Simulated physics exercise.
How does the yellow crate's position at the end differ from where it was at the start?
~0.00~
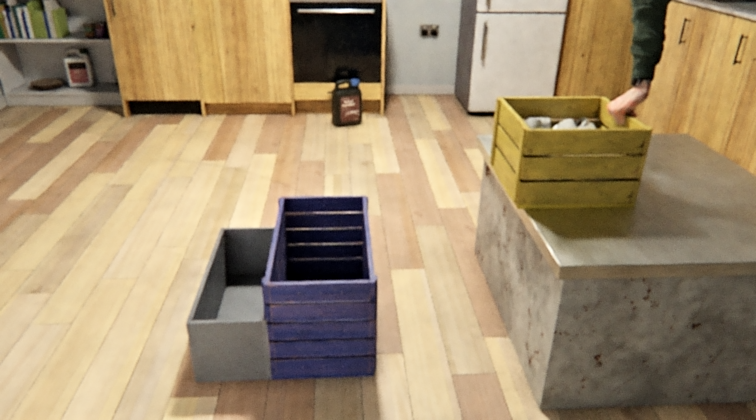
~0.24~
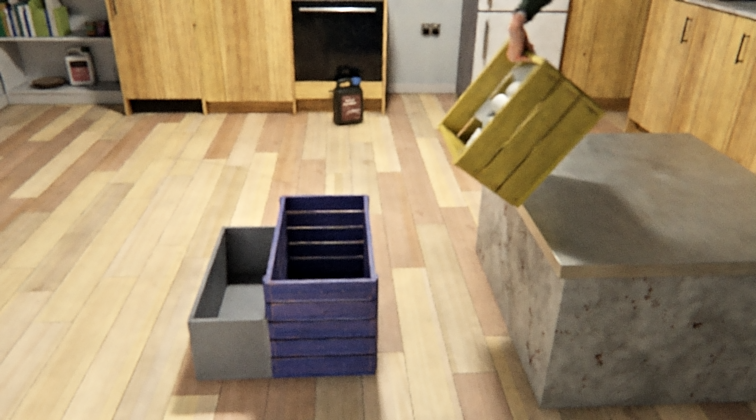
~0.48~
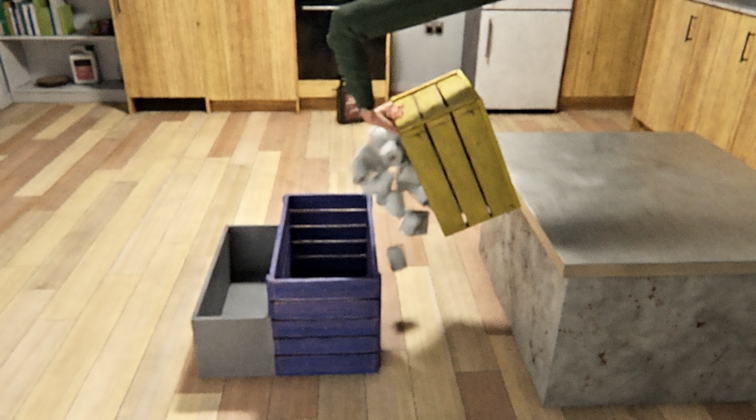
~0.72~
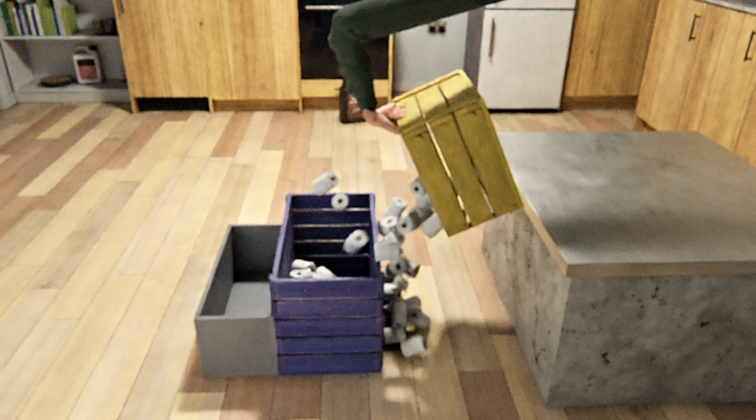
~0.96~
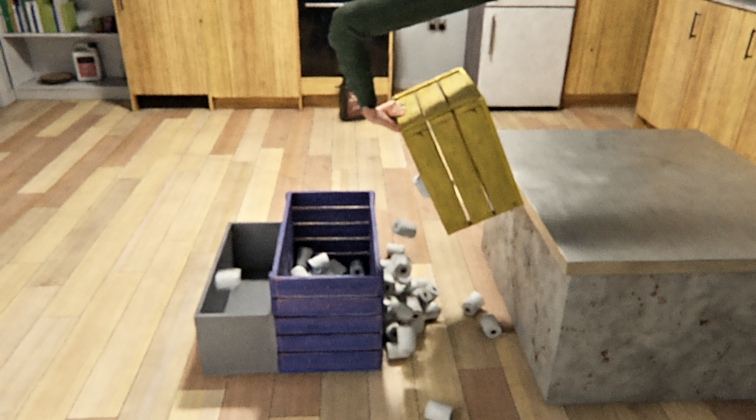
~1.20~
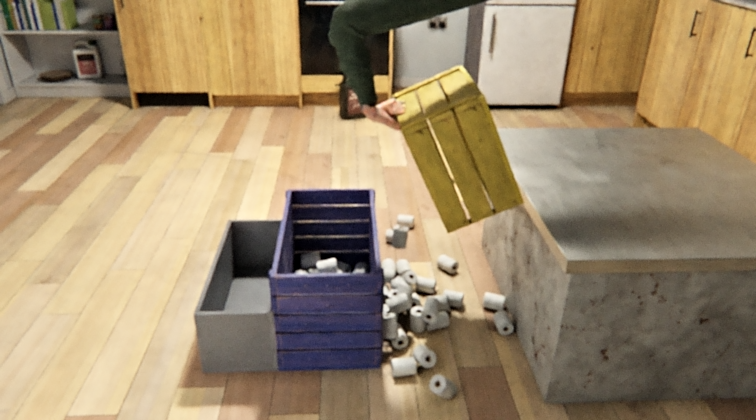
At the start it sat upright on top of the bench at the right. By the end it was further left, held tipped over in the air just off the bench's left edge, above the floor beside the blue crate.
